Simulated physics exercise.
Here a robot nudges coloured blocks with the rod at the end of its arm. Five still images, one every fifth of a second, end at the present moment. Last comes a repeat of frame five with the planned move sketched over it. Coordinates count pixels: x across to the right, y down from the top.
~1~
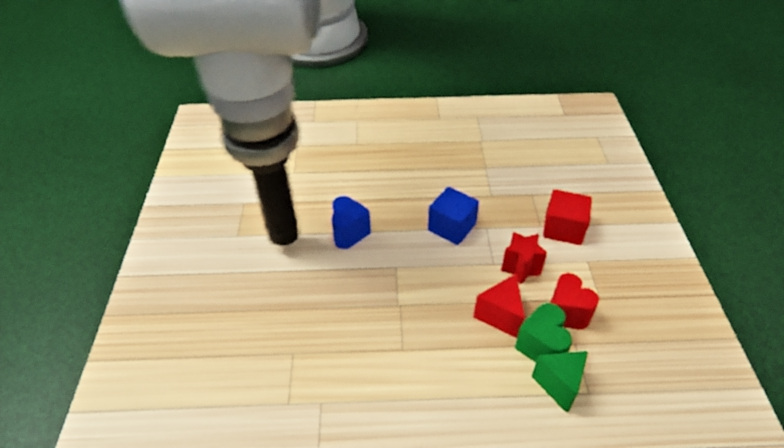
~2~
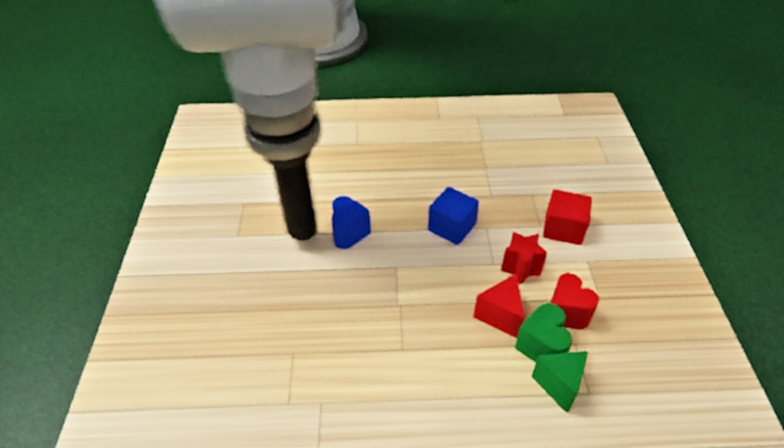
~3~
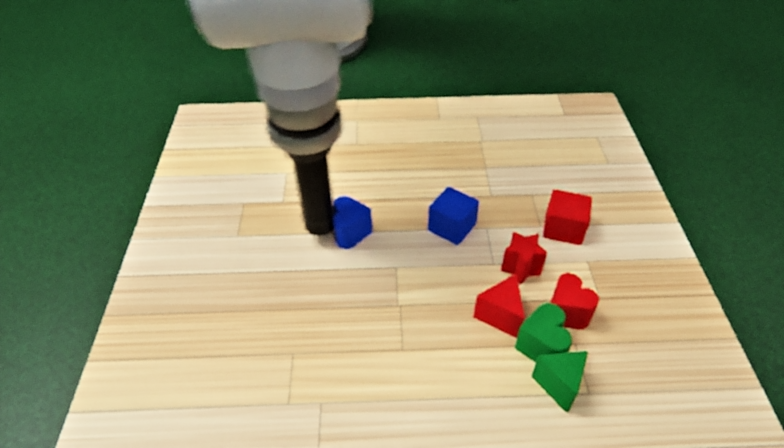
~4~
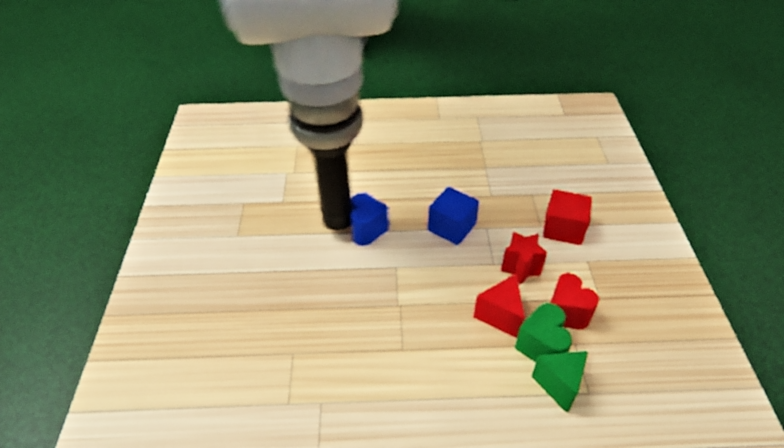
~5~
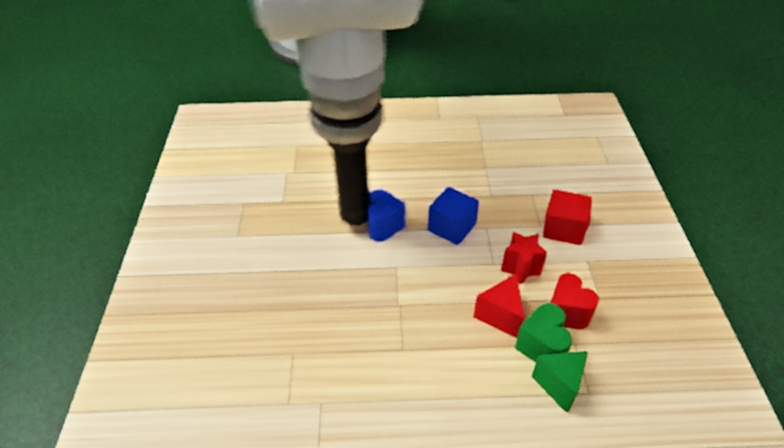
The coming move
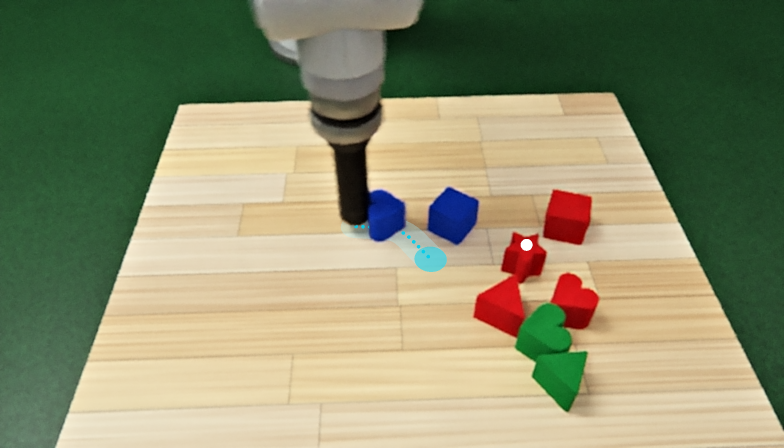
On a pale wooden board over a green surface, a robot arm moves its dark rod rightward to a blue heart block, then nudges it a short way right, closer to a blue cube, while the other blocks stay still.
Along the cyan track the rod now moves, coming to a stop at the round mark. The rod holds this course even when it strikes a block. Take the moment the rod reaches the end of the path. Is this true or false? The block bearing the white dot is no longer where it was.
Verdict: False.
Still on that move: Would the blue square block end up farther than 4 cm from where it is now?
No.
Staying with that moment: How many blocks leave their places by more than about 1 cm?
Shifted over 1 cm: Two.
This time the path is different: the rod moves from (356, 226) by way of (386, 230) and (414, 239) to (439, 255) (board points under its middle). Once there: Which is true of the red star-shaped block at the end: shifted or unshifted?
The red star-shaped block will stay where it is.
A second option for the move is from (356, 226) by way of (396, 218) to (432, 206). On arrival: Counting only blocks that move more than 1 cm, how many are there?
It looks like two blocks will be pushed more than about 1 cm.
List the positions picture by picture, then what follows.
In the first frame, rod's lower end at (284, 235); blue heart at (347, 210); blue square block at (454, 203); red star-shaped block at (527, 245).
In the second frame, rod at (302, 230); blocks still.
In the third frame, rod at (320, 225); blocks still.
In the fourth frame, rod at (338, 220); blue heart at (366, 207).
In the fifth frame, rod at (355, 215); blue heart at (384, 203); blue square block at (454, 203); red star-shaped block at (527, 245).
Drawn move, from (356, 226) through (386, 228) and (412, 240) to (431, 259); the dot is on the red star-shaped block.
The first path, step by step. Halfway along, rod at (401, 221); blue heart at (431, 207); blue square block at (473, 206), turned 15° anticlockwise.
At the end, rod at (431, 248); blue heart at (443, 211), turned 50° anticlockwise; blue square block at (482, 207), turned 20° anticlockwise; red star-shaped block still.
